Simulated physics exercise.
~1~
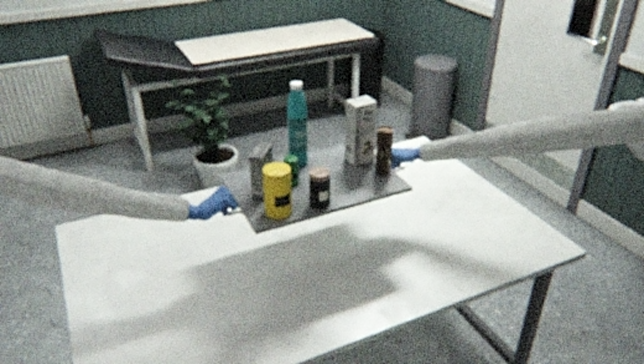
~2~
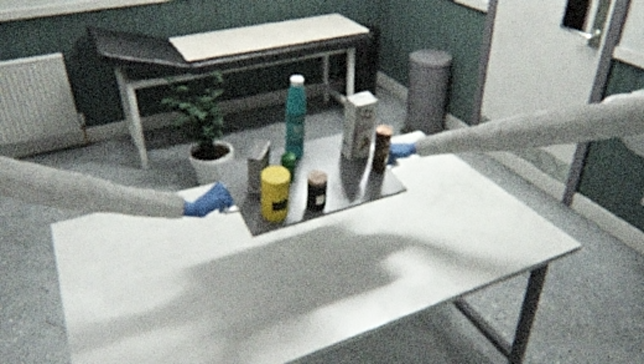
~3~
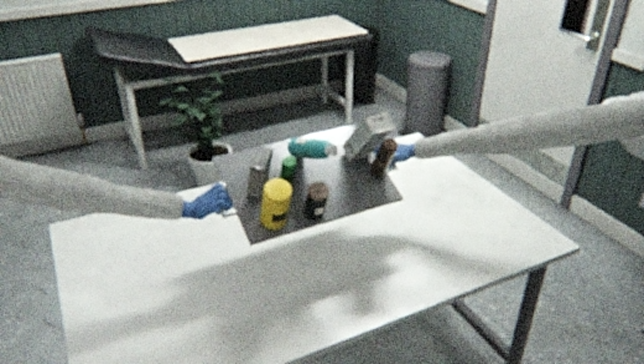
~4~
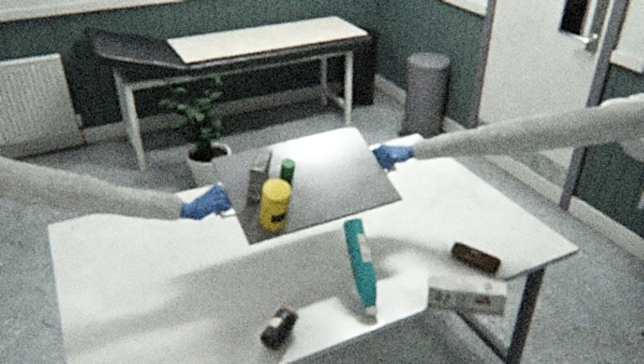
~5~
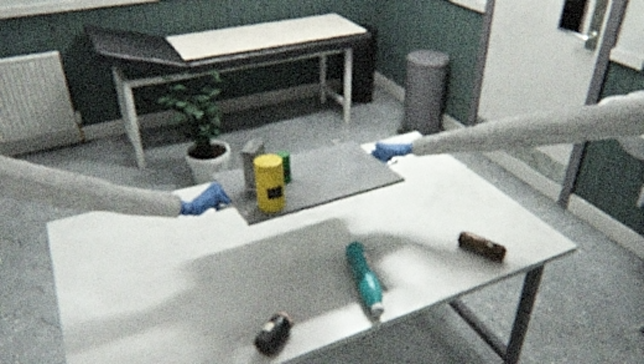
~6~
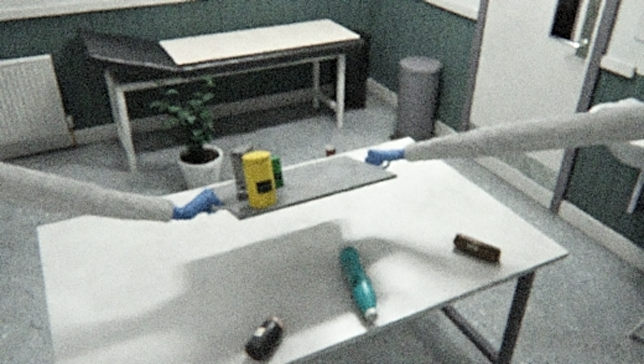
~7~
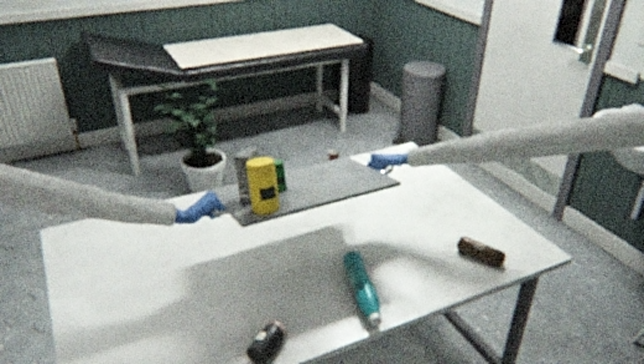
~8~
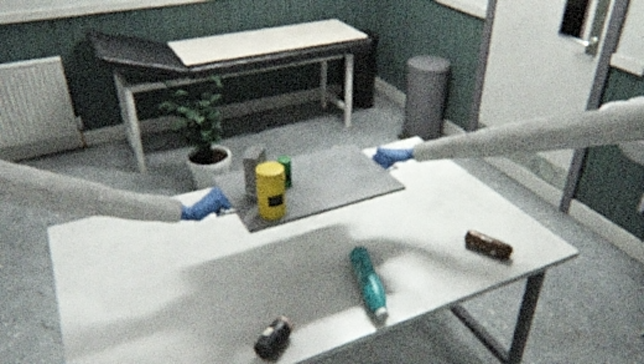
In an office-like room, two gloved hands tipped a loaded tray towards the viewer, spilling a turquoise bottle, white carton, black jar and brown can, then tilted it back and levelled it, with the yellow jar still standing and the carton out of sight.
